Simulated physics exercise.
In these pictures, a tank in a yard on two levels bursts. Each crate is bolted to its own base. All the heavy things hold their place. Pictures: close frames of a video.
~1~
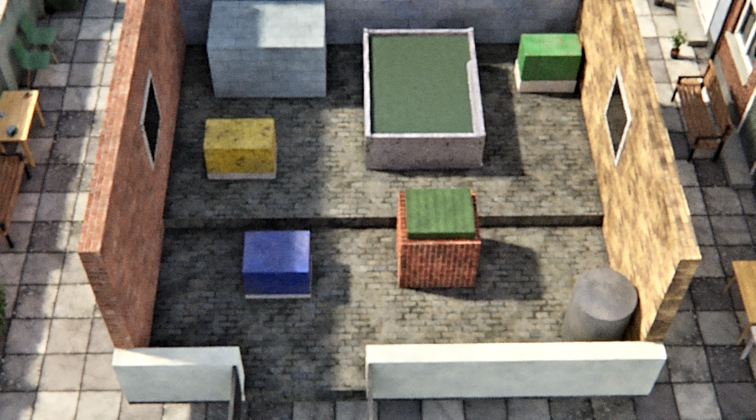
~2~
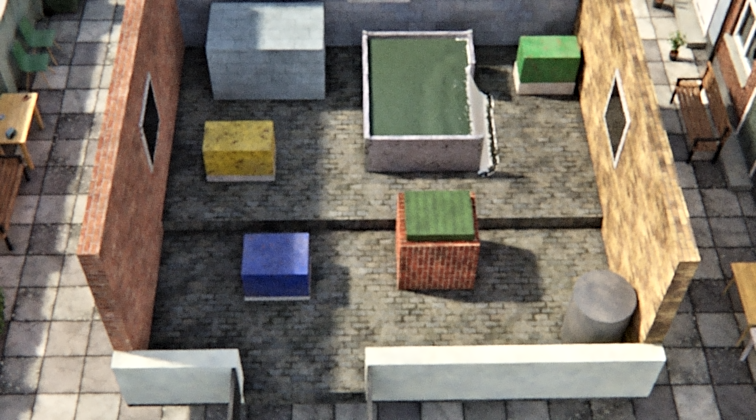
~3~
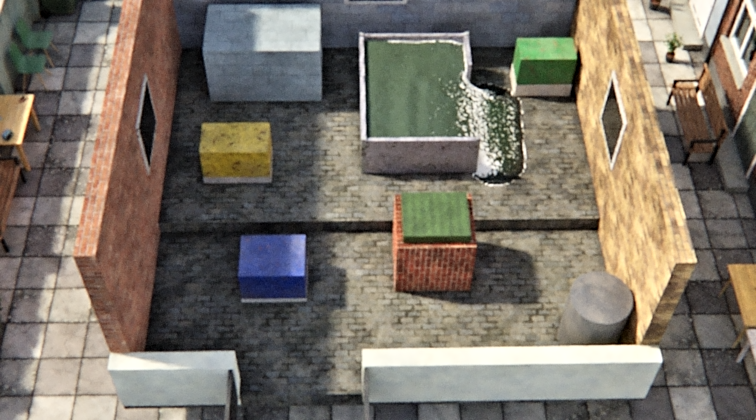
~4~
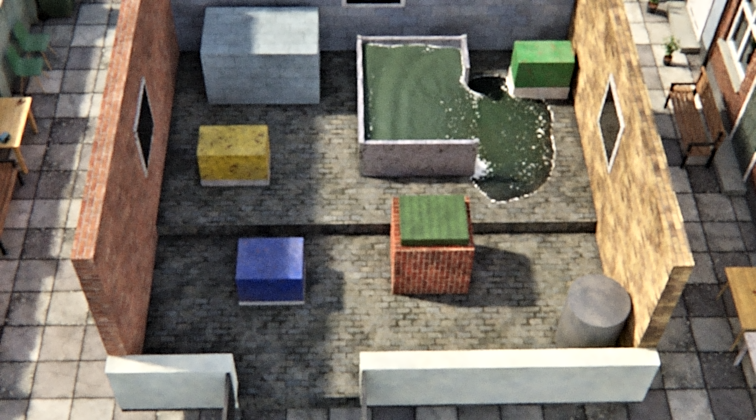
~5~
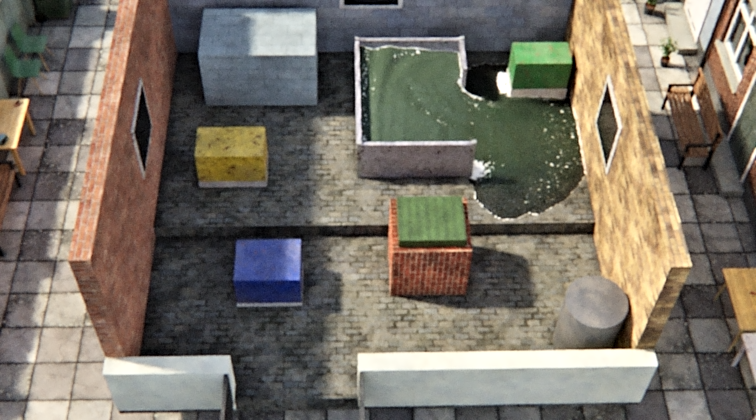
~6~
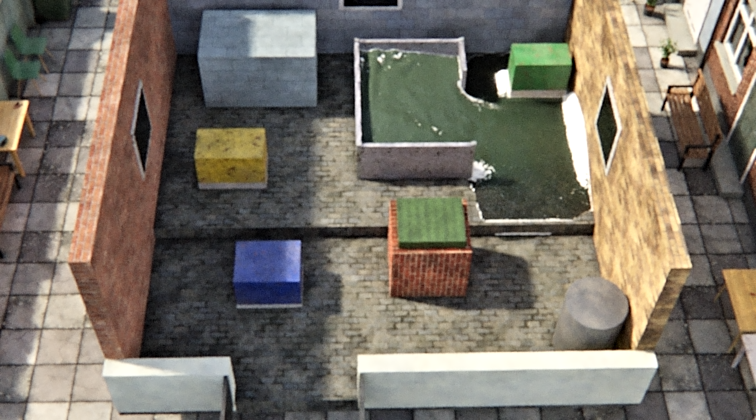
In a walled brick yard, green water bursts from a tank's right side and spreads to the wall.
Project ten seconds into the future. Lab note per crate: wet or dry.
Result - blue crate: Wet; green crate: Wet; yellow crate: Dry.
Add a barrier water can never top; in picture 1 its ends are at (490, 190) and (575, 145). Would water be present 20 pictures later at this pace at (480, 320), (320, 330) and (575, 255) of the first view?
First inundated, then unwetted, then inundated.
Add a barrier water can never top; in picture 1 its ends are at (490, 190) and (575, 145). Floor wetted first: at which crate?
The crate marked green is first.
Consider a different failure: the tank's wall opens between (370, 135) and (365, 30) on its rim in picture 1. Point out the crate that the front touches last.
The one in green.
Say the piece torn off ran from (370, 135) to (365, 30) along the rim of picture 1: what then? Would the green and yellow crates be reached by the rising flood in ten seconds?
As I see it, the green one is not reached, and the yellow one gets reached.
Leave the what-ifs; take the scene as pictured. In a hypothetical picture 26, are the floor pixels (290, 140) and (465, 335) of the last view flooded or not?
First spot spared, second spot inundated.
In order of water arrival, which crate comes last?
My pick is the one in yellow.
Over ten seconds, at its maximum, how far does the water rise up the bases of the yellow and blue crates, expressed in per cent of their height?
I'd say 20 per cent for the first one and 210 per cent for the second.
A moment on, water covers 20 % of the floor; the blue crate not reached, the green crate water round its plinth, the yellow crate not reached.
Next, water covers 25 % of the floor; the blue crate not reached, the green crate water round its plinth, the yellow crate not reached.
Then, water covers 45 % of the floor; the blue crate not reached, the green crate water round its plinth, the yellow crate not reached.
Later, water covers 70 % of the floor; the blue crate water round its plinth, the green crate water round its plinth, the yellow crate not reached.
In the end, water covers 85 % of the floor; the blue crate was topped, the green crate was topped, the yellow crate stayed above the water.
